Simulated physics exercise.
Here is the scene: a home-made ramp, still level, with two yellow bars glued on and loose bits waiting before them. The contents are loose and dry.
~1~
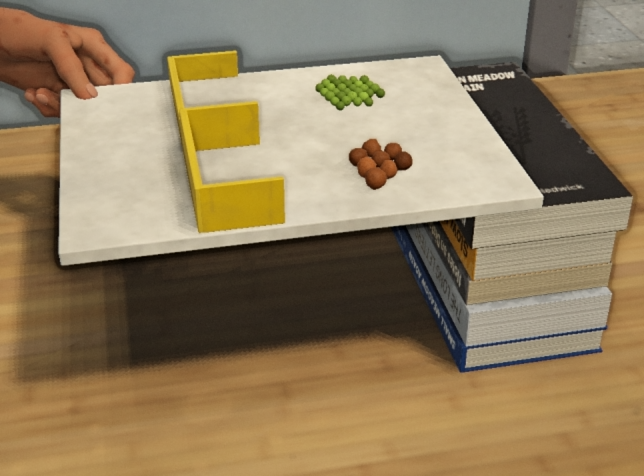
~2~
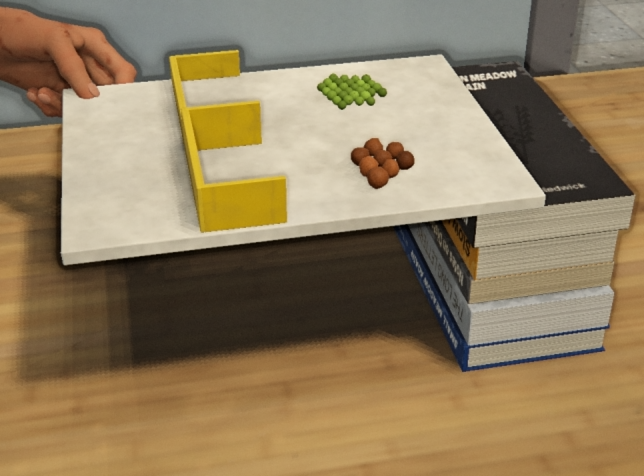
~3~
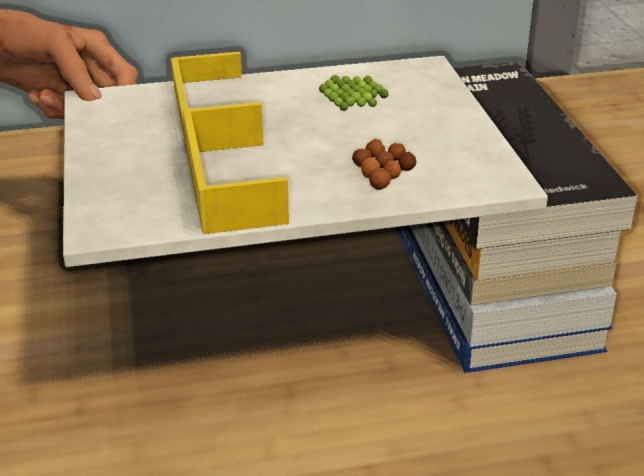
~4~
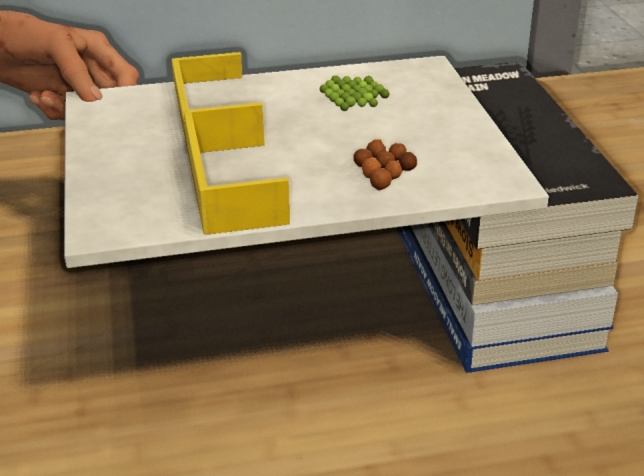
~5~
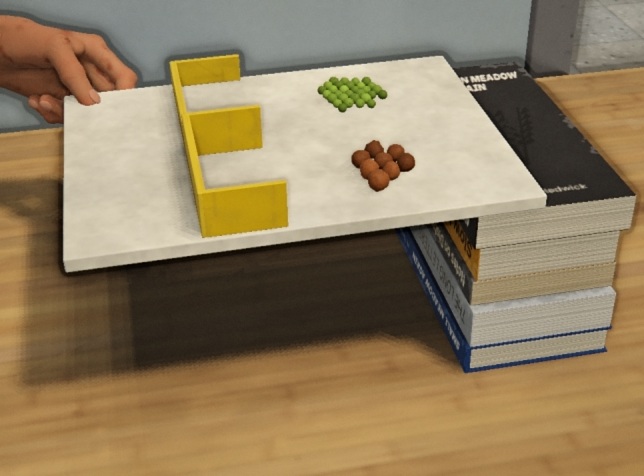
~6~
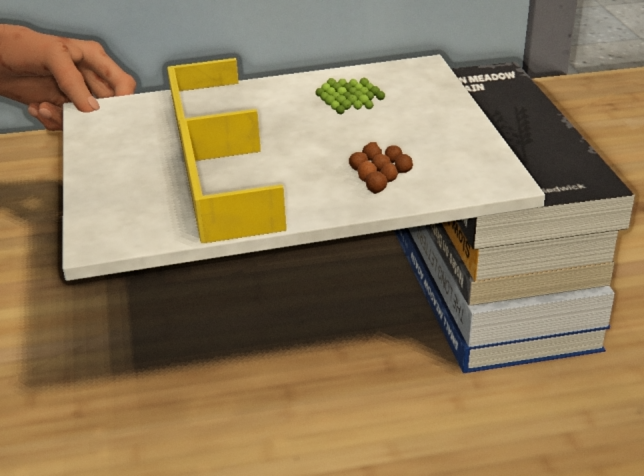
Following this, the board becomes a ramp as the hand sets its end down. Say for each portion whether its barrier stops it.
Nearer portion - yes, the barrier stops it. Farther portion - yes, the barrier stops it.
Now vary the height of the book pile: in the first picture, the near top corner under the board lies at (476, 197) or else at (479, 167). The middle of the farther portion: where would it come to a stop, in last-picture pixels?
Try one: About (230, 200). Try two: About (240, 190).
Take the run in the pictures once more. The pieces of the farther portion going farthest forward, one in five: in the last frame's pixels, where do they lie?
Approx. (220, 213) px.
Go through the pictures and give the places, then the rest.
In the first picture, held end of the board at (74, 250), level; book pile at (496, 145), tall, over half the board's length; nearer portion at (380, 160), a few hazelnuts; farther portion at (347, 93), some dried peas; nearer bar at (192, 167), taller than the pieces; farther bar at (178, 99), taller than the pieces.
In the second picture, held end of the board at (76, 250), level; farther portion at (349, 92).
In the third picture, held end of the board at (79, 251), level; nearer portion at (384, 160).
In the fourth picture, held end of the board at (80, 252), level; farther portion at (351, 94).
In the fifth picture, held end of the board at (79, 257), level; nearer portion at (383, 161).
In the sixth picture, held end of the board at (78, 265), down by 2°; book pile at (497, 145); nearer portion at (381, 163), not moving; farther portion at (347, 96), not moving; nearer bar at (193, 178); farther bar at (178, 109).
Then, 0.68 s after the last picture, board sloping at 18°; nearer portion on its way down; farther portion on its way down.
Then, 1.27 s after the last picture, board sloping at 31°; nearer portion has reached its bar; farther portion has reached its bar.
Then, 1.78 s after the last picture, board resting at 31°; nearer portion has reached its bar; farther portion has reached its bar.
At rest, board resting at 31°; nearer portion gathered behind its bar; farther portion gathered behind its bar.
